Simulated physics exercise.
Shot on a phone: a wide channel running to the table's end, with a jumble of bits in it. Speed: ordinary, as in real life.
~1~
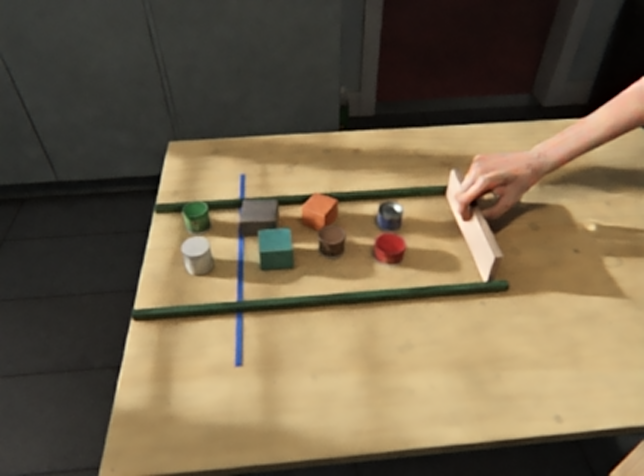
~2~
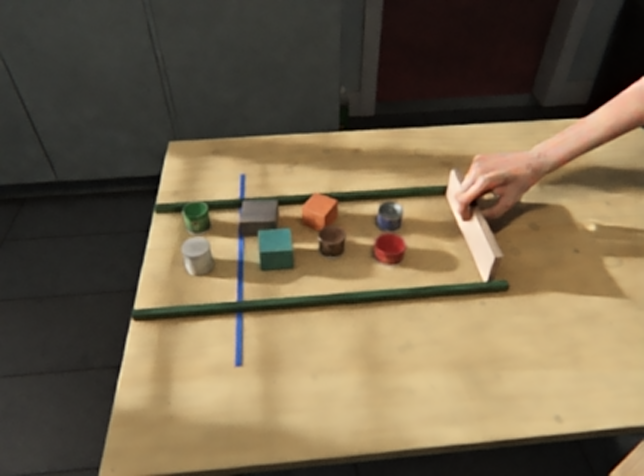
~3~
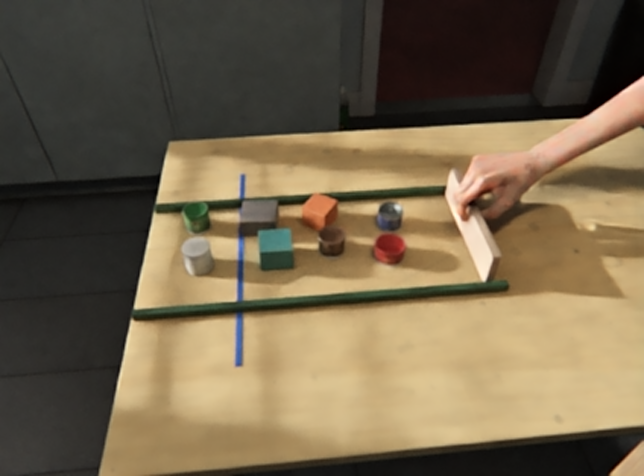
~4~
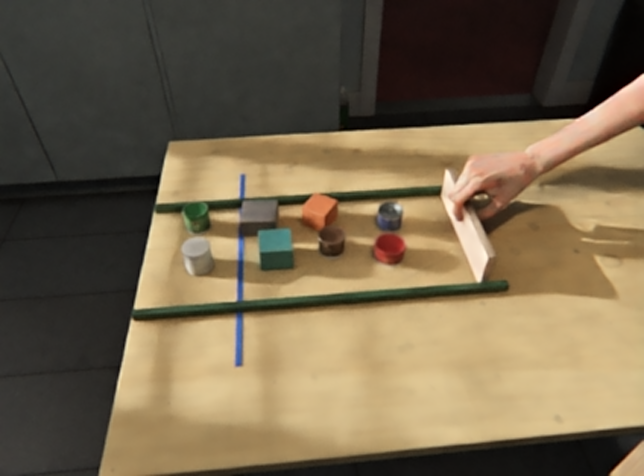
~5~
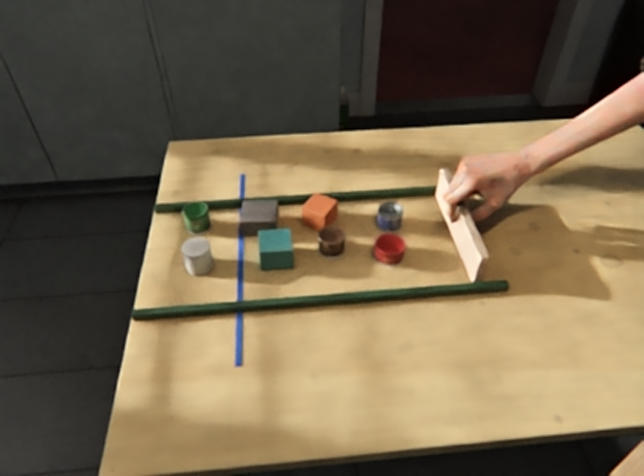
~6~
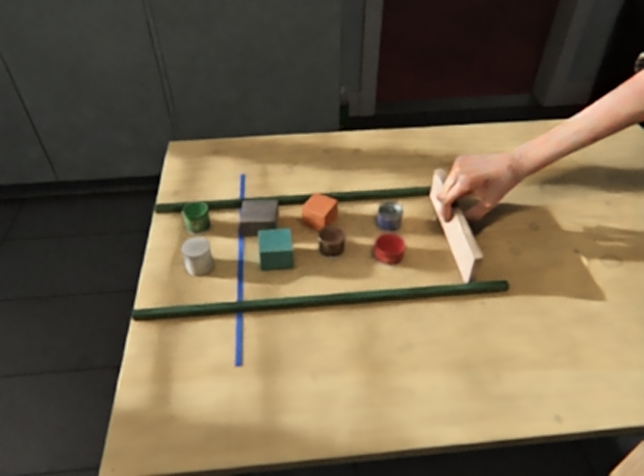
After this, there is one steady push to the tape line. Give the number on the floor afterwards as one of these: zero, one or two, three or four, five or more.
I predict the count lost over the end will be nil.
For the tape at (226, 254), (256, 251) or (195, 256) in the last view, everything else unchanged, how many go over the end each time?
0, 0, 2.
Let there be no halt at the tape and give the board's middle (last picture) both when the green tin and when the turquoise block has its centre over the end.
I'd put it close to (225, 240), and close to (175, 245) for the other one.
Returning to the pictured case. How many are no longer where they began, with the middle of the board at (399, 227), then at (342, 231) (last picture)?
I count 2 first and 4 after.
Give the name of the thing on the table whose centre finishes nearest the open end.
Answer: The green tin.
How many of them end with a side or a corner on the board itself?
The count is 4.
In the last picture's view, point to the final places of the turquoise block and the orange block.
Going in order, first (198, 257) and next (227, 209).
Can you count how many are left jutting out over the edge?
Count: 0.
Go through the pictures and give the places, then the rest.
Green tin (197, 218); white lid (198, 256); grey block (260, 218); board (472, 222); tape (241, 252), in the first picture.
White lid (198, 257); orange block (320, 213), in the second picture.
Grey block (260, 218); blue tin (390, 218), in the third picture.
Green tin (197, 218); brown tin (332, 242), in the fourth picture.
White lid (198, 257); board (459, 223), in the fifth picture.
Green tin (197, 218); white lid (198, 257); grey block (260, 218); board (453, 223); tape (241, 252), in the sixth picture.
Early on, none off yet; green tin at rest near (197, 218); white lid at rest near (198, 257); grey block at rest near (260, 218).
Finally, the number that fall off is zero.
